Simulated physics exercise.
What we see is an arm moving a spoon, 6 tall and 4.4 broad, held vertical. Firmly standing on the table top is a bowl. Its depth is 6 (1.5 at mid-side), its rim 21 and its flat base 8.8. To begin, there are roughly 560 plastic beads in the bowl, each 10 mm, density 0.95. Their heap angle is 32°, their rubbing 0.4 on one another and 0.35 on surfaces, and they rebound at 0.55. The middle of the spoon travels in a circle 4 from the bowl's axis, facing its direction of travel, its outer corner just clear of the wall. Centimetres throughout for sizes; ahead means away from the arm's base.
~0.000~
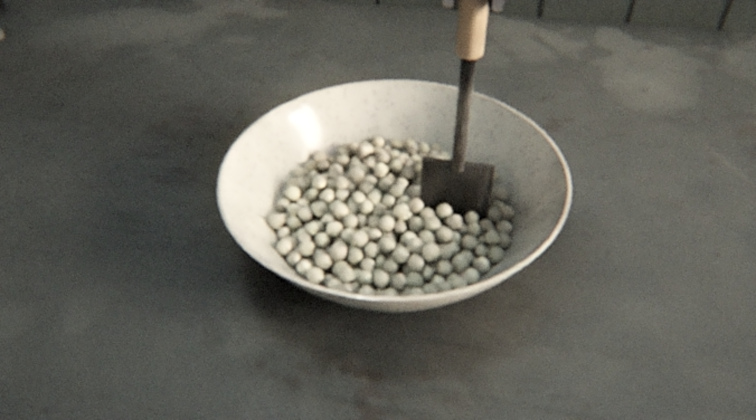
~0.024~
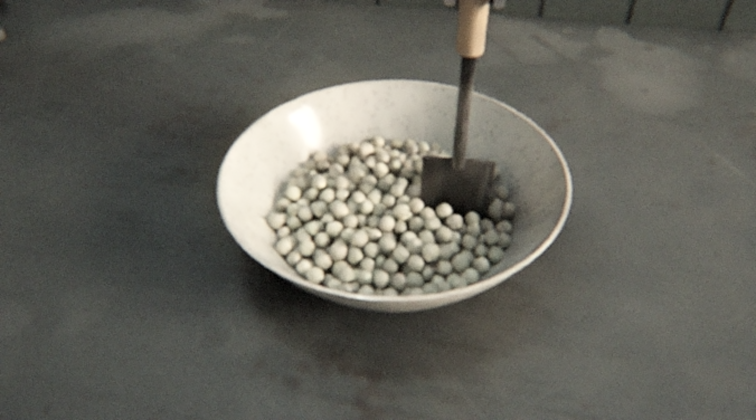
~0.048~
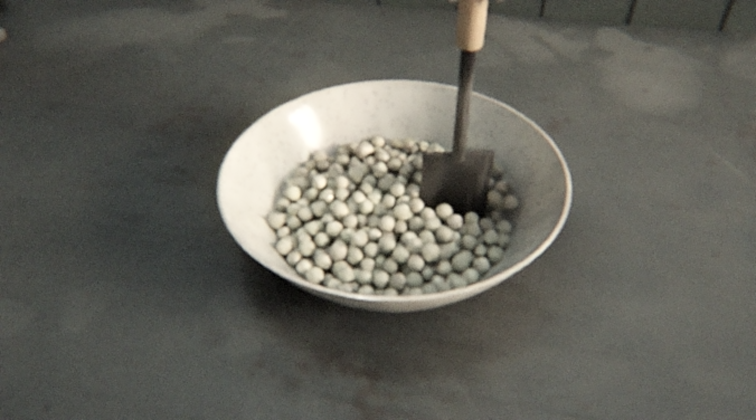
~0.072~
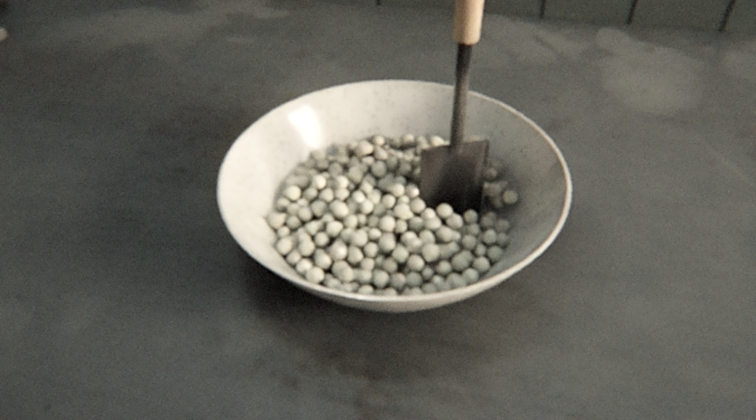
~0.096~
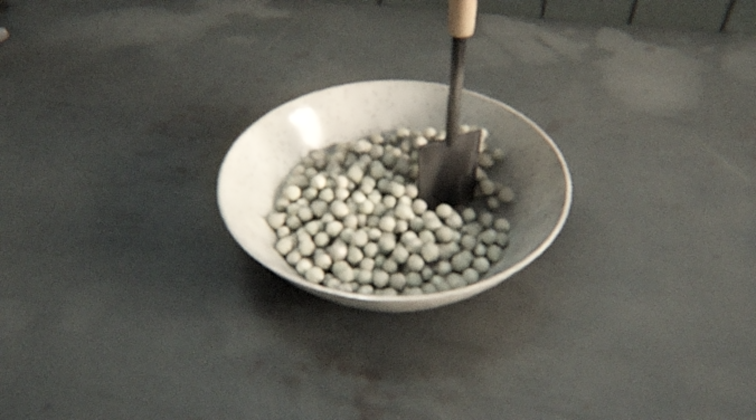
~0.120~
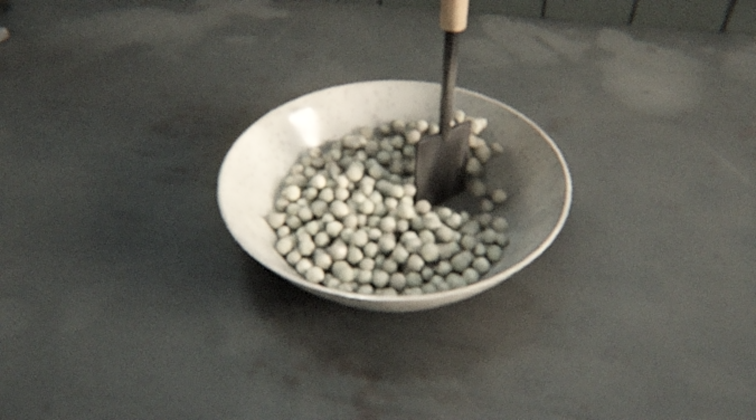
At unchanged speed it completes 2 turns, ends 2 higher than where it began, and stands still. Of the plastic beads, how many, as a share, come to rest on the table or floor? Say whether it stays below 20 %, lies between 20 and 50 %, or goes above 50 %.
It stays below 20 %.
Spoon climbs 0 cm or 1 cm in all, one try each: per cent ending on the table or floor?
Near 0 in a hundred, then 0 in a hundred.
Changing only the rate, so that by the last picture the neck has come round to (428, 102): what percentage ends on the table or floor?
It works out to roughly 5 percent.
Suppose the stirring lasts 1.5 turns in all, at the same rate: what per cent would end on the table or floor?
I'd expect some 0 per cent.
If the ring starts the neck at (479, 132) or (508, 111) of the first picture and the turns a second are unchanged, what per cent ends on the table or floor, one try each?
Near 0 per cent and near 0 per cent, in that order.
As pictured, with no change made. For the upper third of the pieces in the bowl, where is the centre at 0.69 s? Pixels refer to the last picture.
(462, 238), roughly.
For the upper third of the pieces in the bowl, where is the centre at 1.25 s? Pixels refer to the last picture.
(345, 206).
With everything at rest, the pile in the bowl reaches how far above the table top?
It reaches some 5.5 cm above the table.
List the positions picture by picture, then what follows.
The first picture shows the spoon neck at (460, 141), 0° round; upper third of the load around (393, 200), from x 275 to 505, top at y 140; 560 in the bowl.
The second picture shows the spoon neck at (461, 139), 3° round; upper third of the load around (393, 198), from x 275 to 510, top at y 140.
The third picture shows the spoon neck at (460, 132), 13° round; upper third of the load around (395, 193), from x 275 to 510, top at y 140.
The fourth picture shows the spoon neck at (458, 124), 24° round; upper third of the load around (399, 188), from x 275 to 510, top at y 140.
The fifth picture shows the spoon neck at (453, 117), 36° round; upper third of the load around (401, 179), from x 275 to 505, top at y 130.
The sixth picture shows the spoon neck at (446, 111), 47° round; upper third of the load around (398, 170), from x 275 to 500, top at y 115; 560 in the bowl.
After 0.69 s, 312° round, highest piece 7 above the table; 559 in the bowl, 1 on the table or floor.
After 1.25 s, 218° round, highest piece 6 above the table; 559 in the bowl, 1 on the table or floor.
After 1.74 s, 0° round, highest piece 5 above the table; 556 in the bowl, 4 on the table or floor.
After 2.44 s, 0° round, highest piece 5 above the table; 556 in the bowl, 4 on the table or floor.
In the end, 556 in the bowl, 4 on the table or floor. That is 1 % on the table or floor.
